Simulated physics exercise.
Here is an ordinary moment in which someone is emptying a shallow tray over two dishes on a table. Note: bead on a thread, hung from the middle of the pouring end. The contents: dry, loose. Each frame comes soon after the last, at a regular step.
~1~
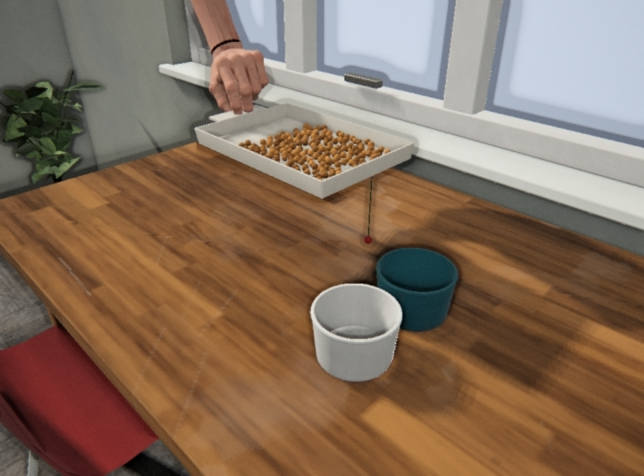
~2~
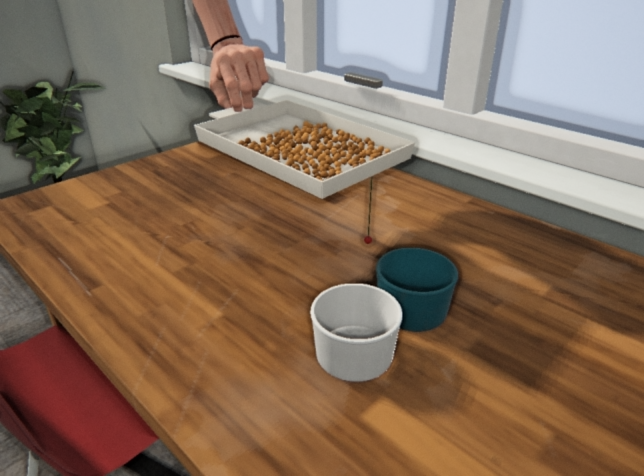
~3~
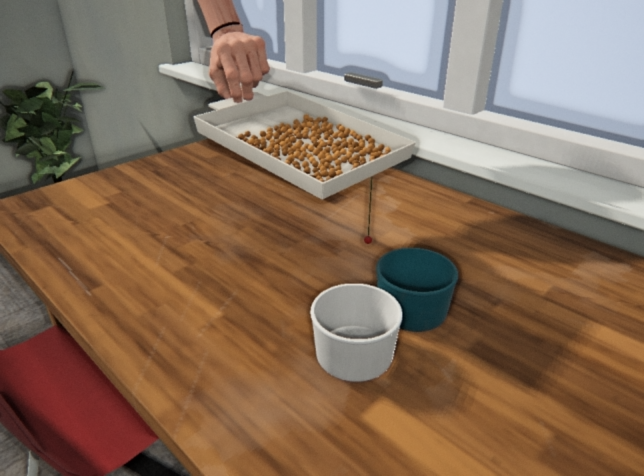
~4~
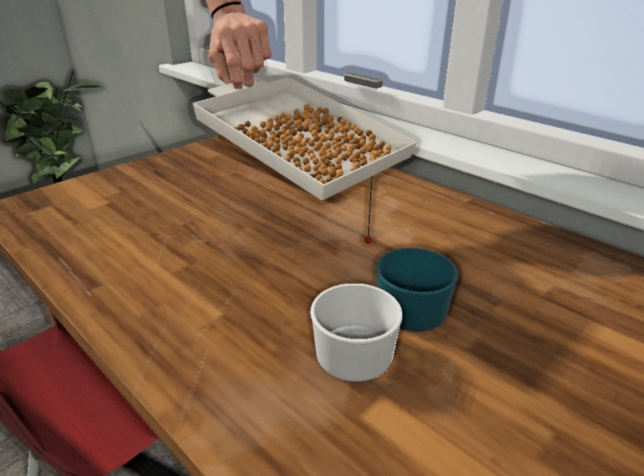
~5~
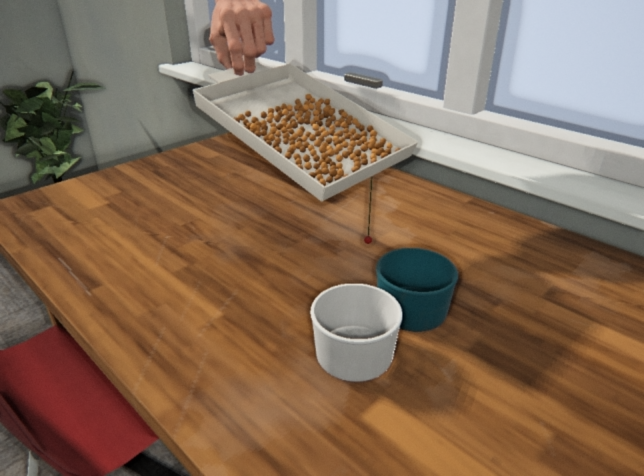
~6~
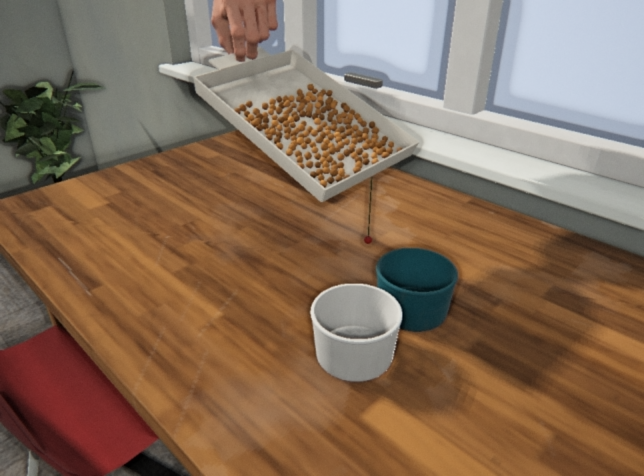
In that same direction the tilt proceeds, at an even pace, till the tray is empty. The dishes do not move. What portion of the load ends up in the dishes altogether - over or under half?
Most of the load will land in the dishes.
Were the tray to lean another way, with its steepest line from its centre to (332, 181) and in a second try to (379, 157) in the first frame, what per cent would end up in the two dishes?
For the first aim it is 40 in a hundred, for the second 20 in a hundred.
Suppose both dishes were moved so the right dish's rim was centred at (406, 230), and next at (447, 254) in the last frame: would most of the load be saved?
Earlier try a minority share, later try a majority share.
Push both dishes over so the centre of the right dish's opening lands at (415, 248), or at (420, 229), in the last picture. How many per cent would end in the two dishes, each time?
Respectively 80 % and 30 %.
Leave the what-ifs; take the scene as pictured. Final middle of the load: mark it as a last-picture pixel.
Last view, centre at rest - approx. (391, 318).
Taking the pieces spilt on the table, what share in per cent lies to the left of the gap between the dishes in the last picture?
About 80 %.
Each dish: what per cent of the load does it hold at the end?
Count per hundred - left dish ~ 30, right dish ~ 40.
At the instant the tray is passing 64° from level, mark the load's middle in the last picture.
Its middle sits at about pixel (353, 140).
Soon, tray tipped steeply; nearly all on the tray; a stray few in the air.
A while on, tray tipped past a quarter turn; nearly all on the tray; a stray few in the left dish; a stray few in the right dish; a stray few outside both; a stray few in the air.
Towards the end, tray tipped past a quarter turn; about a quarter in the left dish; about half in the right dish; about a quarter outside both.
Finally, tray tipped past a quarter turn; about a quarter in the left dish; about half in the right dish; about a quarter outside both.
